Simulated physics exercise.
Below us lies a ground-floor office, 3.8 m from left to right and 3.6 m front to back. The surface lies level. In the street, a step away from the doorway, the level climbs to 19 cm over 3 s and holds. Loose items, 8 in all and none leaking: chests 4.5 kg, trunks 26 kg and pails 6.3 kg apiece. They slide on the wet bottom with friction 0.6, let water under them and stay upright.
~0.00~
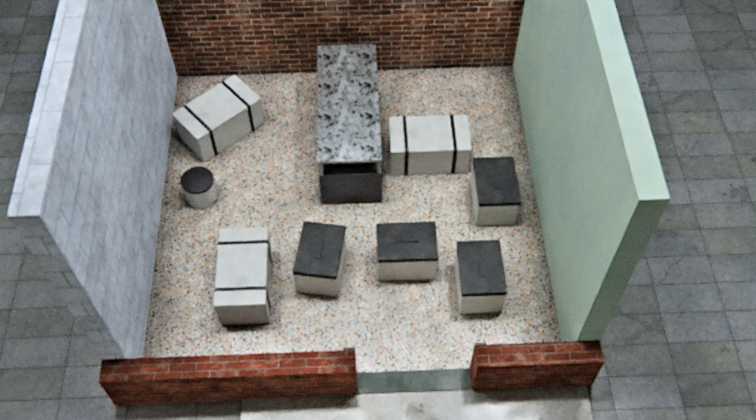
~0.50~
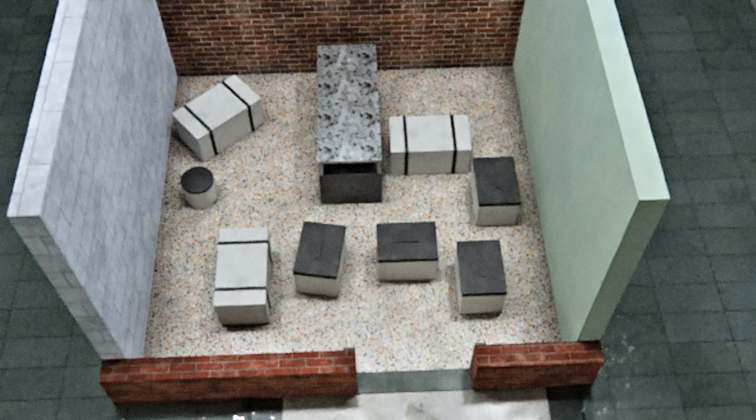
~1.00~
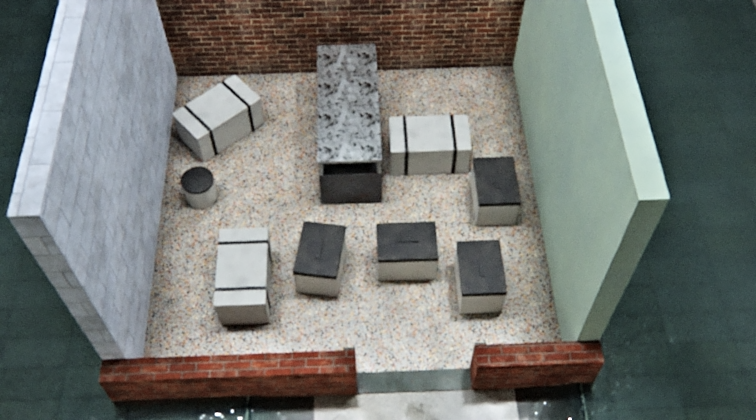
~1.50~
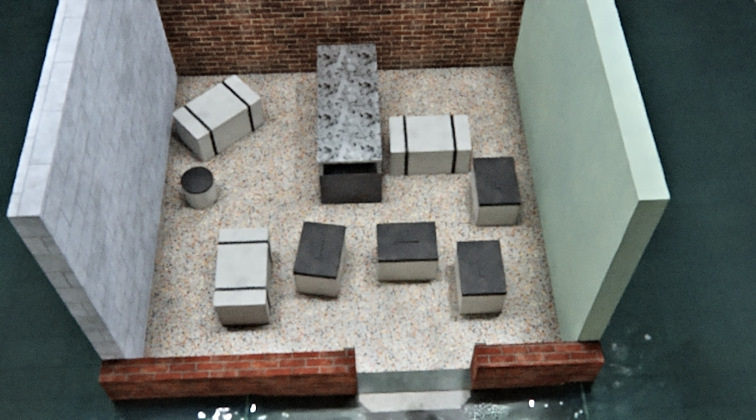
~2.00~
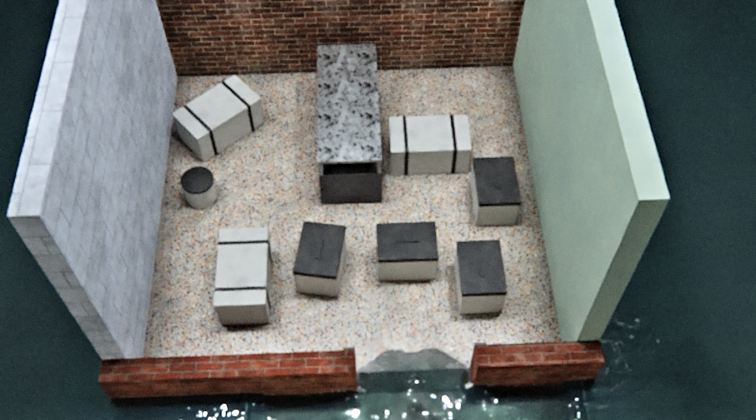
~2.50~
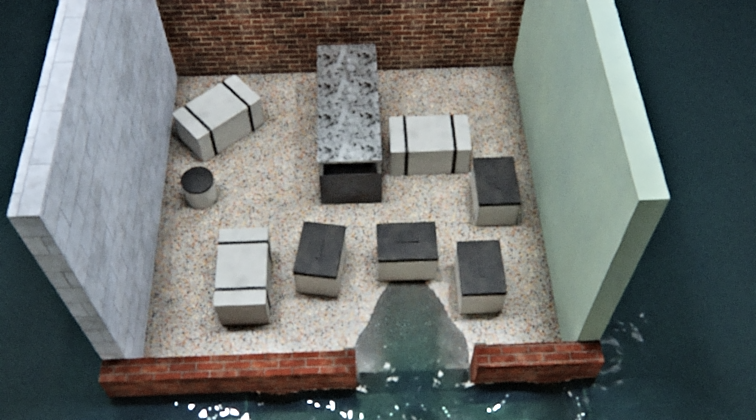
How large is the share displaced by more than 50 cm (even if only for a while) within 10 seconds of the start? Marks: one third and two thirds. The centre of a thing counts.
Share: Between one and two thirds.
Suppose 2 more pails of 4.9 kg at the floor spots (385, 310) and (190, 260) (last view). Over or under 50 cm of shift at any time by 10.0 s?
In that order: Past it, short of it.
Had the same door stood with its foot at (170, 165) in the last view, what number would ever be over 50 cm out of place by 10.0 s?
Then 5.
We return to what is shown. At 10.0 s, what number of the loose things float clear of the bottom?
6 of them.
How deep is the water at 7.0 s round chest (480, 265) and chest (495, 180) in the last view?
Roughly 10 and 6 cm.
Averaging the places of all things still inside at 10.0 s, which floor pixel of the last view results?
Around (346, 176).
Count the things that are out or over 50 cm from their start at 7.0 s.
4 of them.
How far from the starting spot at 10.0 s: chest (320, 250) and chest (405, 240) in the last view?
In turn: 120 cm, 200 cm.
After 3.5 s 0 of 8 are over 50 cm from their spots; 0 afloat.
After 4.5 s 1 of 8 are over 50 cm from their spots; 3 afloat.
After 7.0 s 4 of 8 are over 50 cm from their spots; 4 afloat.
After 10.0 s 5 of 8 are over 50 cm from their spots, and 5 have been at some point; 6 afloat.
